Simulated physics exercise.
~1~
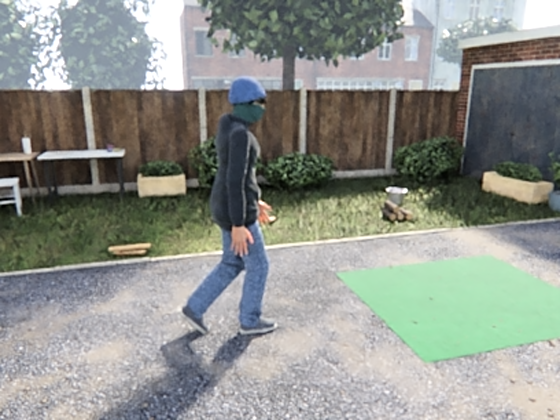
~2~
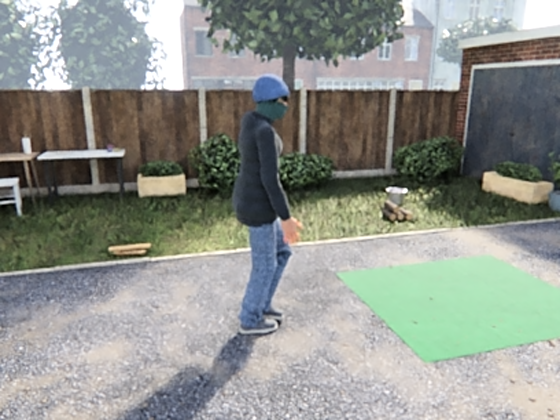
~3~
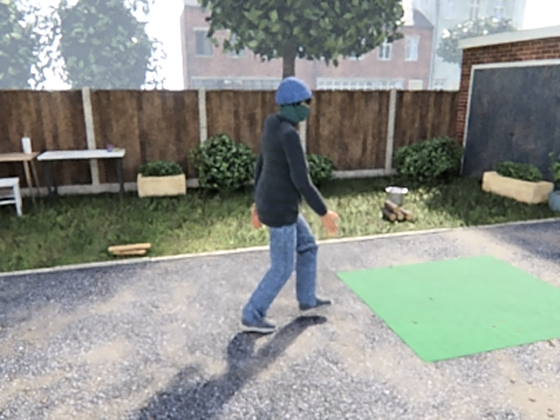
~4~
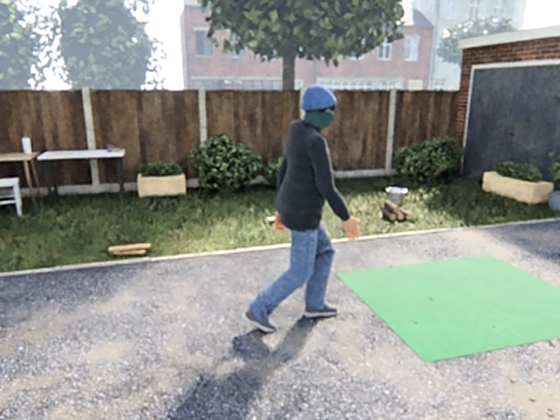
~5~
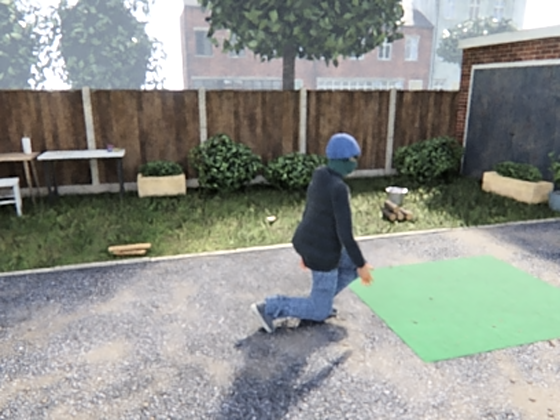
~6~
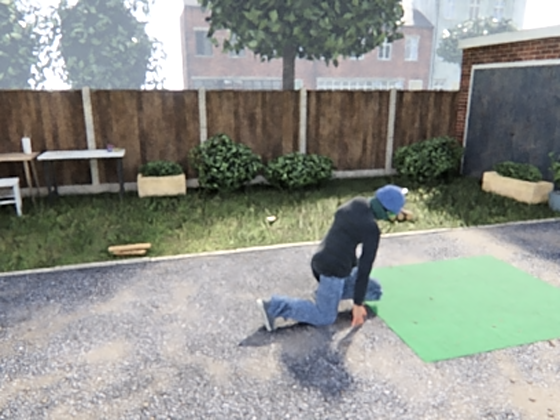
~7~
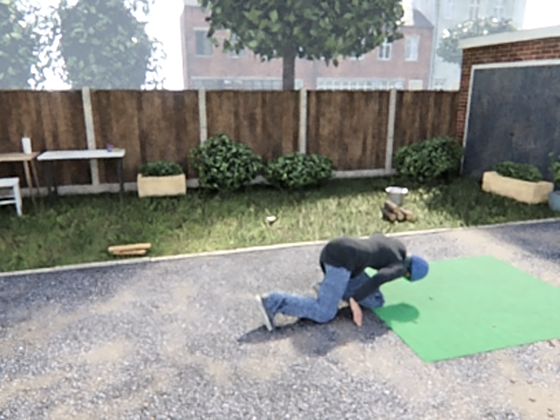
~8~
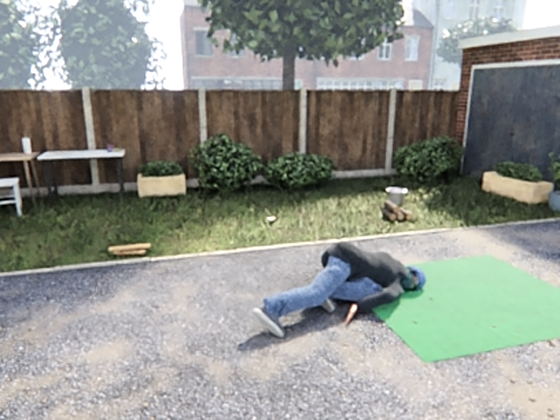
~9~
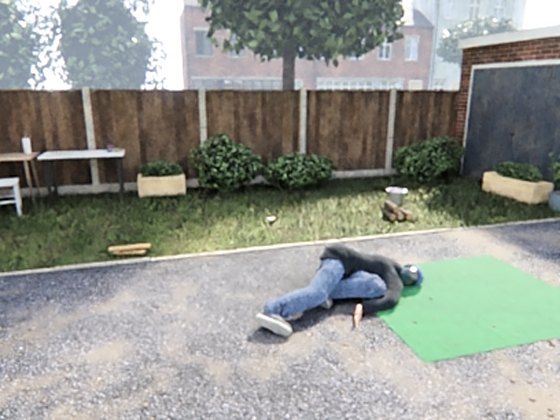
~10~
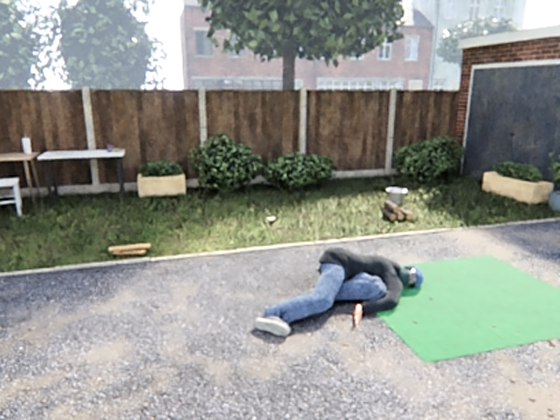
In a fenced yard, a person in a blue hat walking right, crumpling forward and lying still, head on a green mat.
